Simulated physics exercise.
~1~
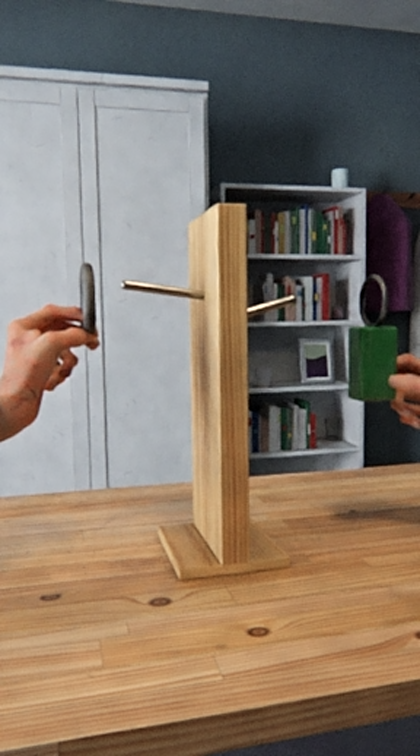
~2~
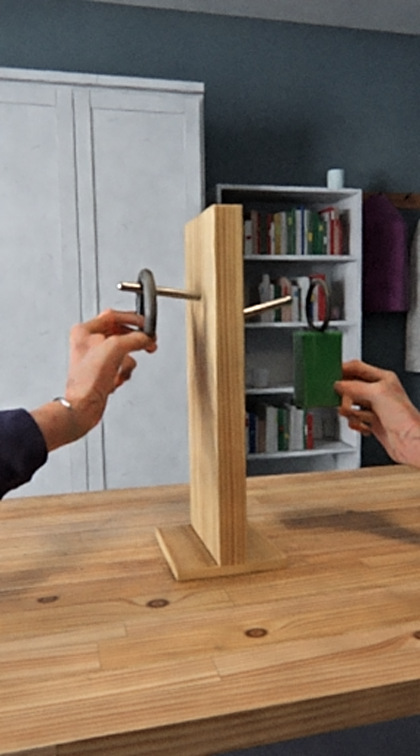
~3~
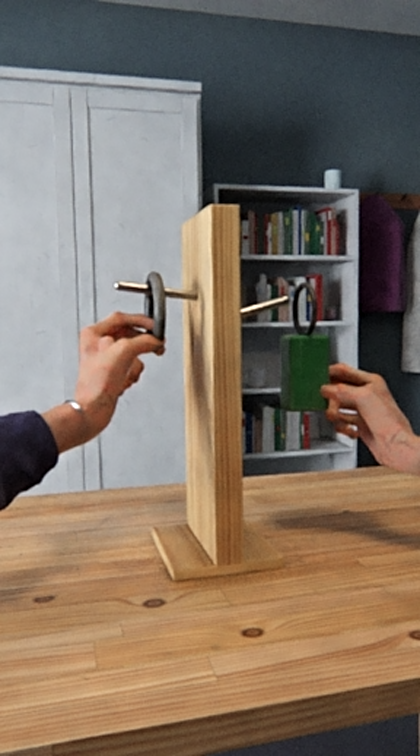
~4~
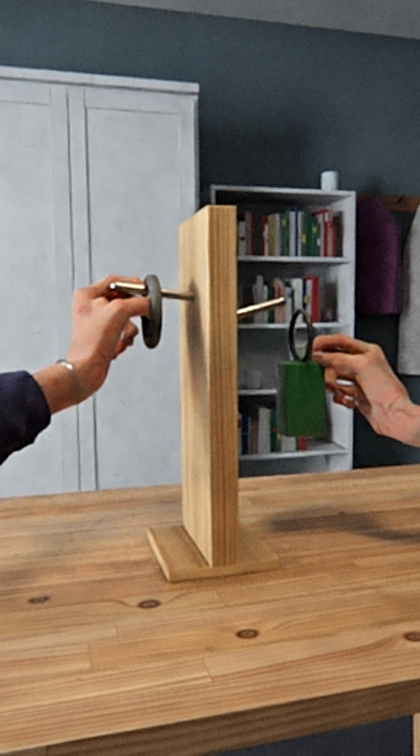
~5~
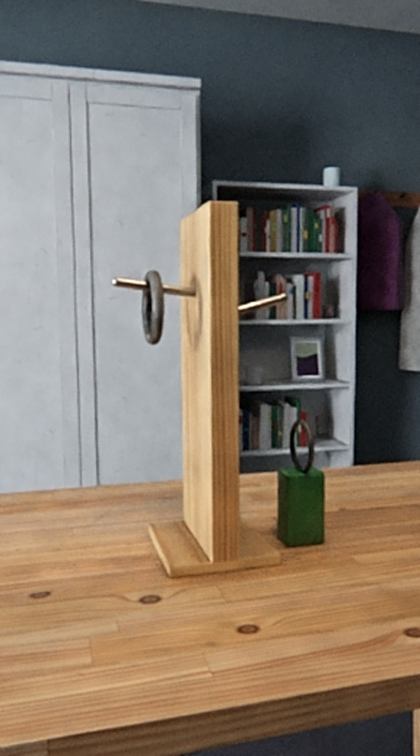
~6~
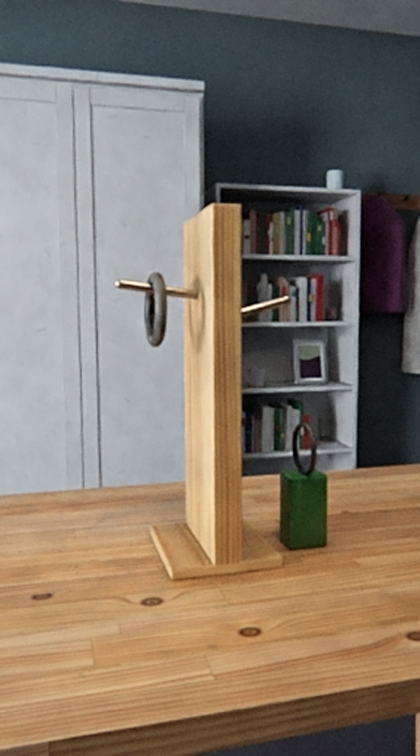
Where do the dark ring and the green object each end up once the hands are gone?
The dark ring stays hanging on the left peg, while the green object drops and ends up on the table to the right of the stand.
Two hands reached in toward a wooden stand with pegs, one slipping a dark ring over the left peg while the other held a green ringed object near the right one. The ring stayed hanging, but the green thing dropped and ended upright on the table.
